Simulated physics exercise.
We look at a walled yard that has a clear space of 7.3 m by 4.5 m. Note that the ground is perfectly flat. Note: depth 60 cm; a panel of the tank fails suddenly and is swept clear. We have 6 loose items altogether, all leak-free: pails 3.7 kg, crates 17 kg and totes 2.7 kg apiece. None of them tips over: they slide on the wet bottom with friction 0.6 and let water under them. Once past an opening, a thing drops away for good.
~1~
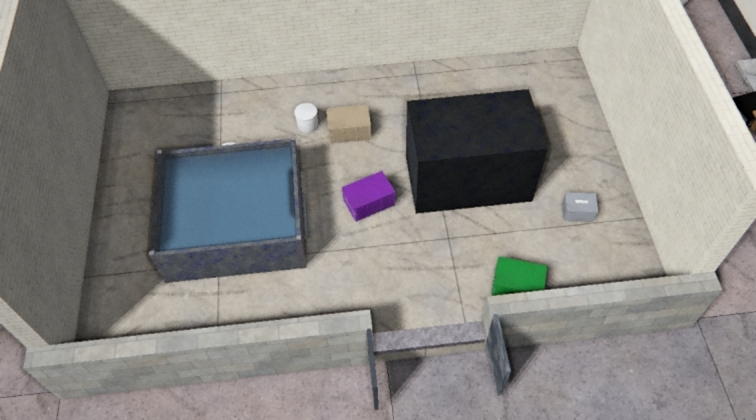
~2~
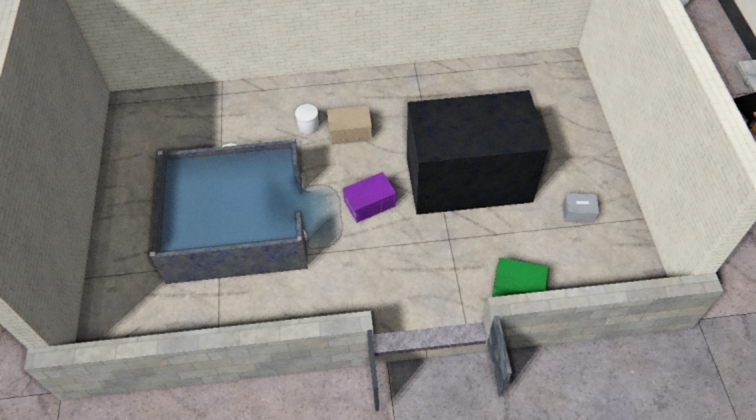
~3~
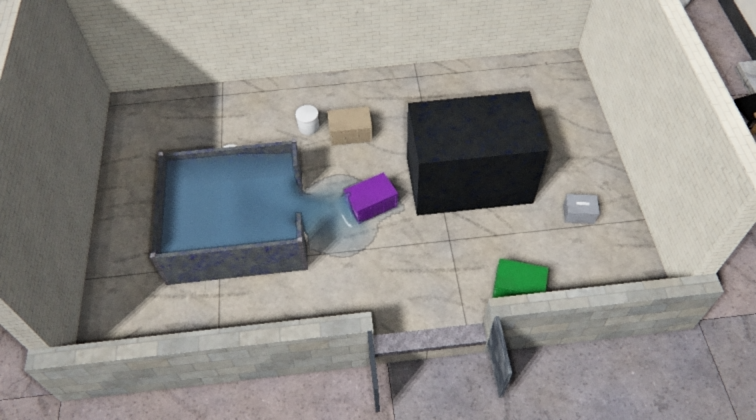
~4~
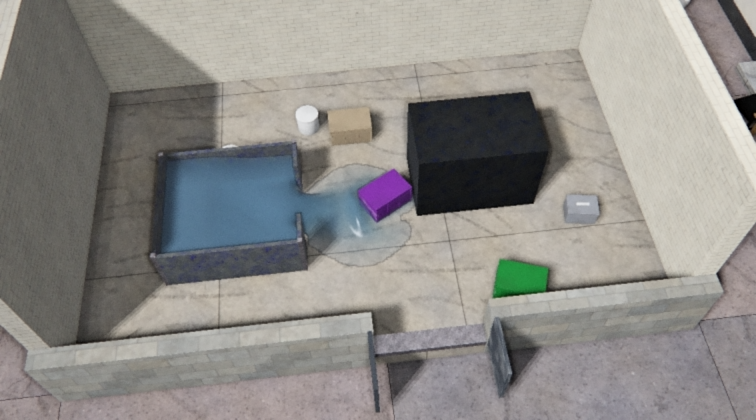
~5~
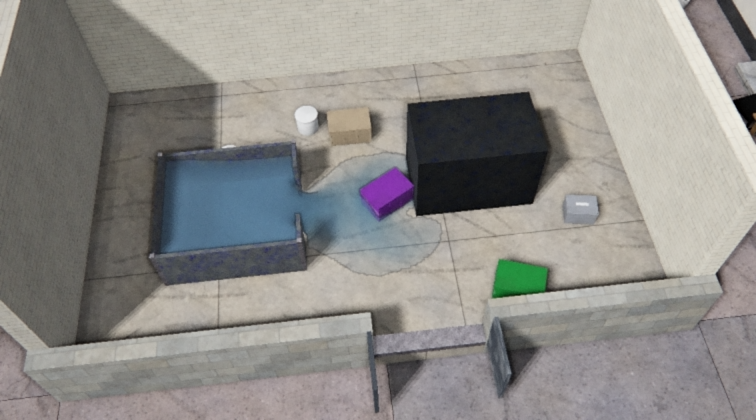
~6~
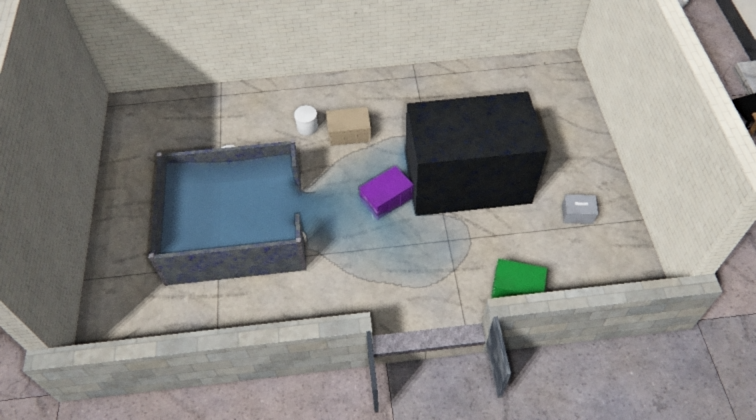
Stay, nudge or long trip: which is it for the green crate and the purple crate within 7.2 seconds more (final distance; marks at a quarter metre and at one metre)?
First the green crate: It gets moved a long way. Then the purple crate: It gets moved a long way.
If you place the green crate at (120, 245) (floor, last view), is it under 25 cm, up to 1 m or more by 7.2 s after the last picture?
Put there, it remains roughly in place.
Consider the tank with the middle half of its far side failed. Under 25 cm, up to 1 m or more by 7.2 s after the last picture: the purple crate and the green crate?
In that case the purple crate stays put, the green crate holds its place.
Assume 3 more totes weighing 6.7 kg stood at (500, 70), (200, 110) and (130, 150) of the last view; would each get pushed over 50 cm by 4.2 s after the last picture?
Taking them in order: Far enough, not far enough and not far enough.
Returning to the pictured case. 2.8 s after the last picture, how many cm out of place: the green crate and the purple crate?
Shifts by then: Around 150 and 200 cm.
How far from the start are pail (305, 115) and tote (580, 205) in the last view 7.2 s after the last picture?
Taken in order, the shifts are 10 cm and 250 cm.
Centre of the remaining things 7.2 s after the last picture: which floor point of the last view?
At about (382, 120).
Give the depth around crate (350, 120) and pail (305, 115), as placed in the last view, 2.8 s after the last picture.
I'd estimate 3 cm for the first and 2 cm for the second.
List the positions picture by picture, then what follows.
The green crate at (521, 275), on the bottom; the purple crate at (369, 190) rests on the ground; water covers 2.5 m2; 0 of 6 have shifted, in the first frame.
The green crate at (522, 276), on the bottom; the purple crate at (369, 191), on the bottom; water covers 3.0 m2; 0 of 6 have shifted, in the second frame.
The green crate at (522, 277) rests on the ground; the purple crate at (371, 191) rests on the ground; 3.4 m2 under water; 0 of 6 have shifted, in the third frame.
The green crate at (522, 277), on the bottom; the purple crate at (385, 189), on the bottom, 21 cm from its start; 4.1 m2 under water; 1 of 6 have shifted, in the fourth frame.
The green crate at (521, 277) rests on the ground; the purple crate at (387, 188) rests on the ground, 25 cm from its start; 4.9 m2 under water; 1 of 6 have shifted, in the fifth frame.
The green crate at (521, 277), on the bottom; the purple crate at (387, 186), on the bottom, 25 cm from its start; 5.9 m2 under water; 1 of 6 have shifted, in the sixth frame.
Then, 0.9 s after the last picture the green crate is near (527, 277), 0.1 m from its start, aground; the purple crate is near (387, 167), 0.4 m from its start, afloat; 0 of 6 are out; 1 afloat.
Then, 2.8 s after the last picture the green crate is near (623, 224), 1.5 m from its start, afloat; the purple crate is near (364, 94), 1.8 m from its start, aground; 0 of 6 are out; 2 afloat.
Then, 4.8 s after the last picture the green crate is near (567, 149), 2.2 m from its start, aground; the purple crate is near (361, 73), 2.2 m from its start, aground; 0 of 6 are out; 1 afloat.
Then, 7.2 s after the last picture the green crate is near (580, 143), 2.3 m from its start, afloat; the purple crate is near (352, 71), 2.3 m from its start, aground; 0 of 6 are out; 2 afloat.
